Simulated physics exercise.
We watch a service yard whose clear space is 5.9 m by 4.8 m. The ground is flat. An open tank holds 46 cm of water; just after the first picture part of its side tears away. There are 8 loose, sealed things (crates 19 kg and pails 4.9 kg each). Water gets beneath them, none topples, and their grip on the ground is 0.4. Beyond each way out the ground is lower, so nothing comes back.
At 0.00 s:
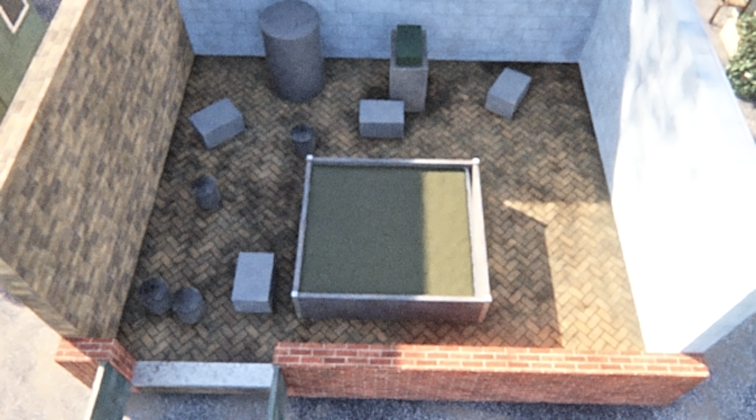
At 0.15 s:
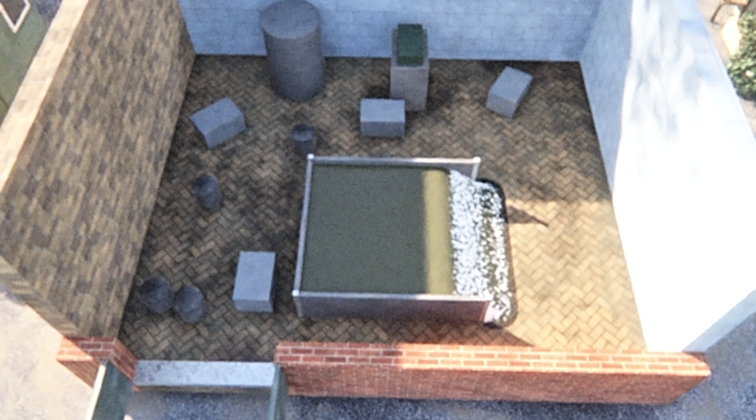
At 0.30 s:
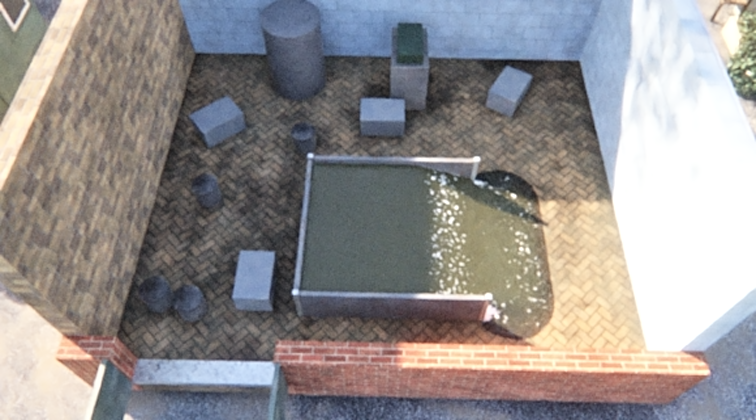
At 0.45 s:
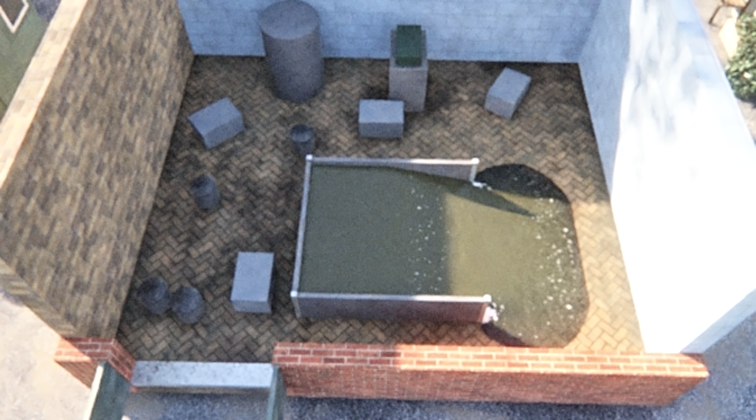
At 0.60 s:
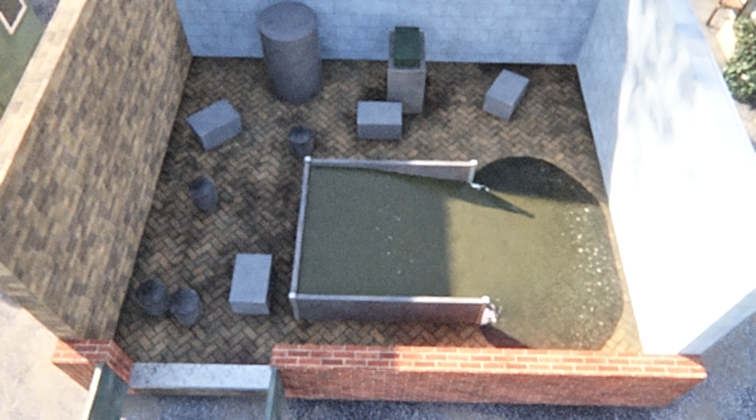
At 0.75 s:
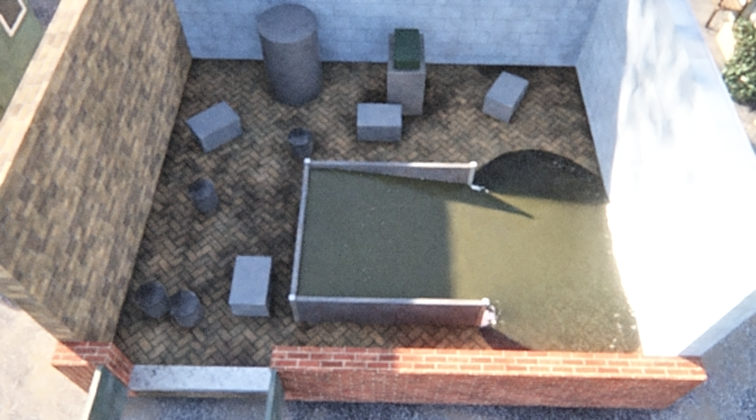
To begin with, a square tank of murky green water stands in a walled, brick-paved yard among grey blocks and dark pails. Its right side gives way and white, frothy water pours out, then spreads in a rounded pool across the paving to the right-hand wall, while the blocks and pails stay still.
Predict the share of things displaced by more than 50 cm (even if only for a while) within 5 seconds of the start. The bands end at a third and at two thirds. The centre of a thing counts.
That comes to not even a third.
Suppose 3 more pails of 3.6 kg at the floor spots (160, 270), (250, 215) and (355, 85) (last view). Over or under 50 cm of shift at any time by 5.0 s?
In turn: Under, short of it, less.
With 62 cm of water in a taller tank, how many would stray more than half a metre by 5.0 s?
In that case 3 of them.
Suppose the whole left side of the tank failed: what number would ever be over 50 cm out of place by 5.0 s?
In that case 5 of them.
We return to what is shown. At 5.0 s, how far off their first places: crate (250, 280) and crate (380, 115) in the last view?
In turn: 0 cm, 0 cm.
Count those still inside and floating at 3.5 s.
At that moment 0.
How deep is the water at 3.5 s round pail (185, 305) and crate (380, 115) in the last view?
About 0 and 0 cm.
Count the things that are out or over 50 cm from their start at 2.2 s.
By then 0.
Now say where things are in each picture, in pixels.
In the first frame, a crate at (510, 85) rests on the ground; a pail at (203, 186), on the bottom; 3.7 m2 under water; 0 of 8 have shifted.
In the second frame, a crate at (511, 84), on the bottom; a pail at (204, 185), on the bottom; water covers 4.4 m2; 0 of 8 have shifted.
In the third frame, a crate at (511, 83), on the bottom; a pail at (204, 184) rests on the ground; 5.5 m2 under water; 0 of 8 have shifted.
In the fourth frame, a crate at (510, 85) rests on the ground; a pail at (203, 186), on the bottom; 6.7 m2 under water; 0 of 8 have shifted.
In the fifth frame, a crate at (508, 87), on the bottom; a pail at (201, 187), on the bottom; 7.9 m2 under water; 0 of 8 have shifted.
In the sixth frame, a crate at (507, 89), on the bottom; a pail at (201, 189), on the bottom; water covers 8.9 m2; 0 of 8 have shifted.
After 1.1 s 0 of 8 are over 50 cm from their spots; 0 afloat.
After 2.2 s 0 of 8 are over 50 cm from their spots; 0 afloat.
After 3.5 s 0 of 8 are over 50 cm from their spots; 0 afloat.
After 5.0 s 1 of 8 are over 50 cm from their spots, and 1 have been at some point; 0 afloat.
